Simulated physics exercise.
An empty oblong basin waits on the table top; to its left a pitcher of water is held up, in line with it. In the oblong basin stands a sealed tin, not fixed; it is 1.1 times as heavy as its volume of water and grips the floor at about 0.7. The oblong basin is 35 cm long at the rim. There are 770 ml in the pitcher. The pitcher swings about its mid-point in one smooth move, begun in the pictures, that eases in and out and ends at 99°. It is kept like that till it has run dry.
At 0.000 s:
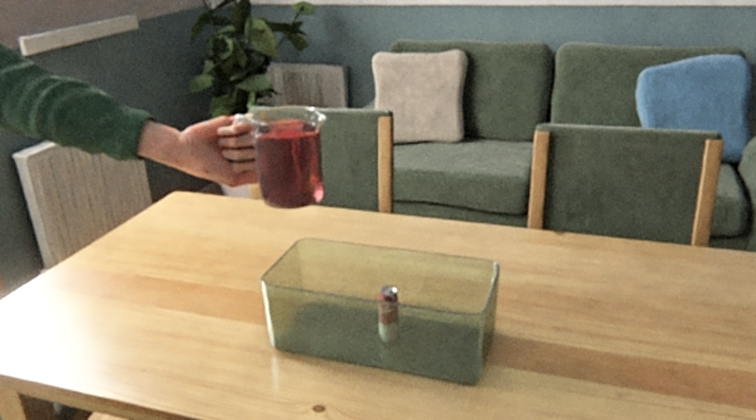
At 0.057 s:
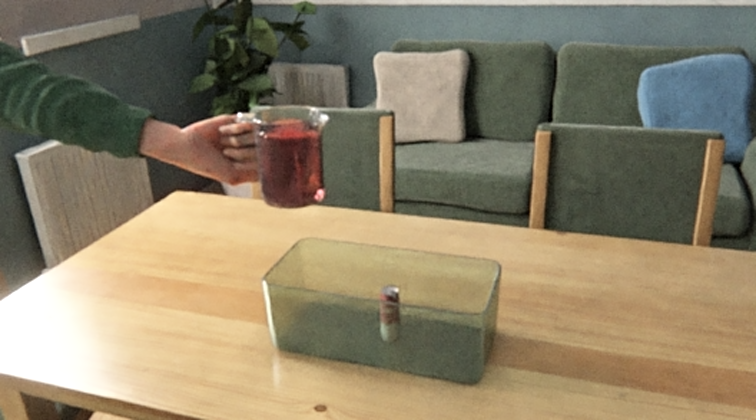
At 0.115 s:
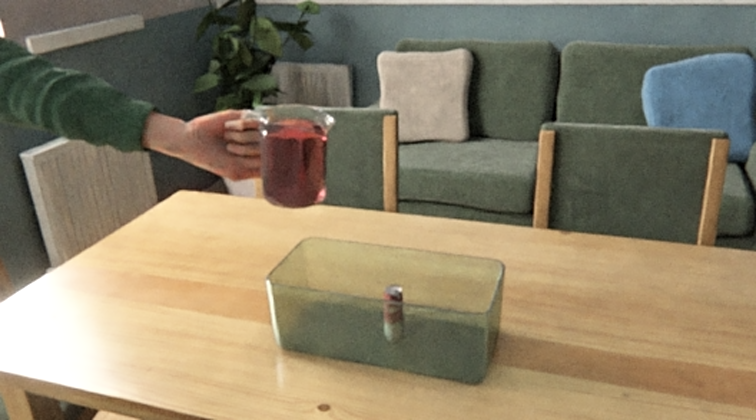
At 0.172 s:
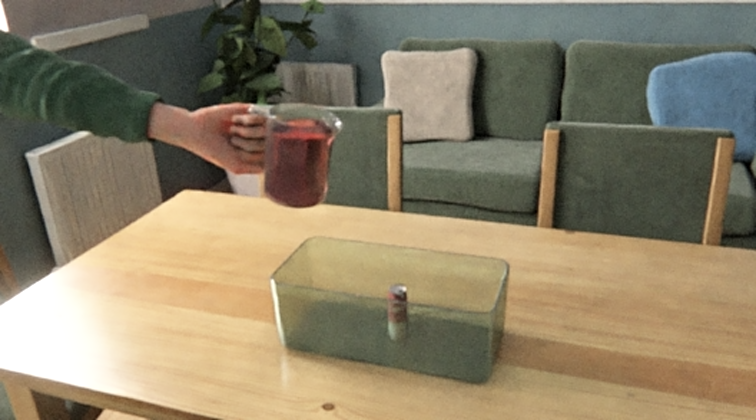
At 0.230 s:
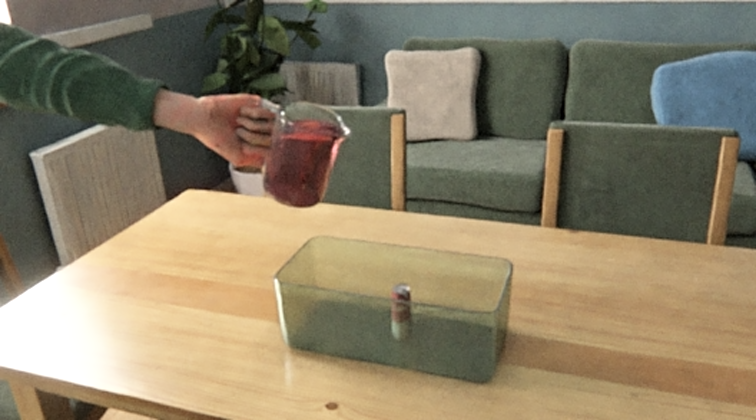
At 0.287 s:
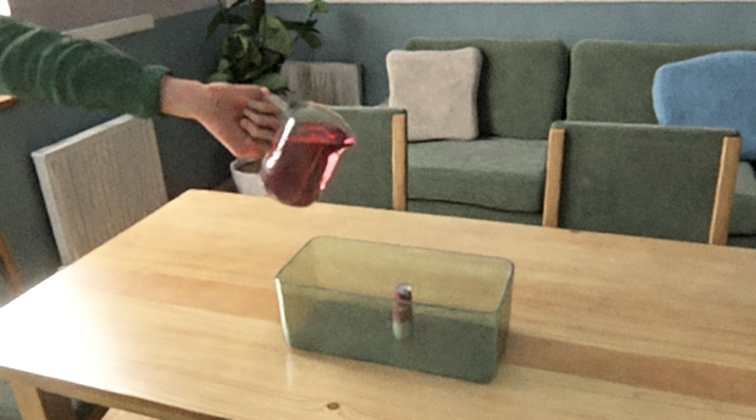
Above a glass basin on a wooden table, a hand tilts a pitcher of red liquid rightward.
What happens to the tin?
It remains upright.
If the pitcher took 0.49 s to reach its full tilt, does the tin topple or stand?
The tin remains upright.
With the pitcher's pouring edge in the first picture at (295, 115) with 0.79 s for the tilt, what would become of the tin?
Then it goes over.
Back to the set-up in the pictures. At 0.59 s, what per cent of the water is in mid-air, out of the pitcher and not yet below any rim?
Near 22 in a hundred.
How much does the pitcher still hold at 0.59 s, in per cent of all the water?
Near 72 in a hundred.
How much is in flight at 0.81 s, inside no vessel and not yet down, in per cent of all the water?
Some 24 per cent.
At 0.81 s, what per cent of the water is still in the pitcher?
Near 30 in a hundred.
Then, 0.59 s in, the tilt is 84° and 72 per cent is still to pour; the tin stands where it began.
Then, 0.81 s in, the tilt is 99° and 29 per cent is still to pour; the tin stands where it began.
Then, 1.04 s in, the tilt is 99° and 8 per cent is still to pour; the tin stands where it began.
Then, 1.29 s in, the tilt is 99° and 2 per cent is still to pour; the tin stands where it began.
Finally, the tin stands where it began.
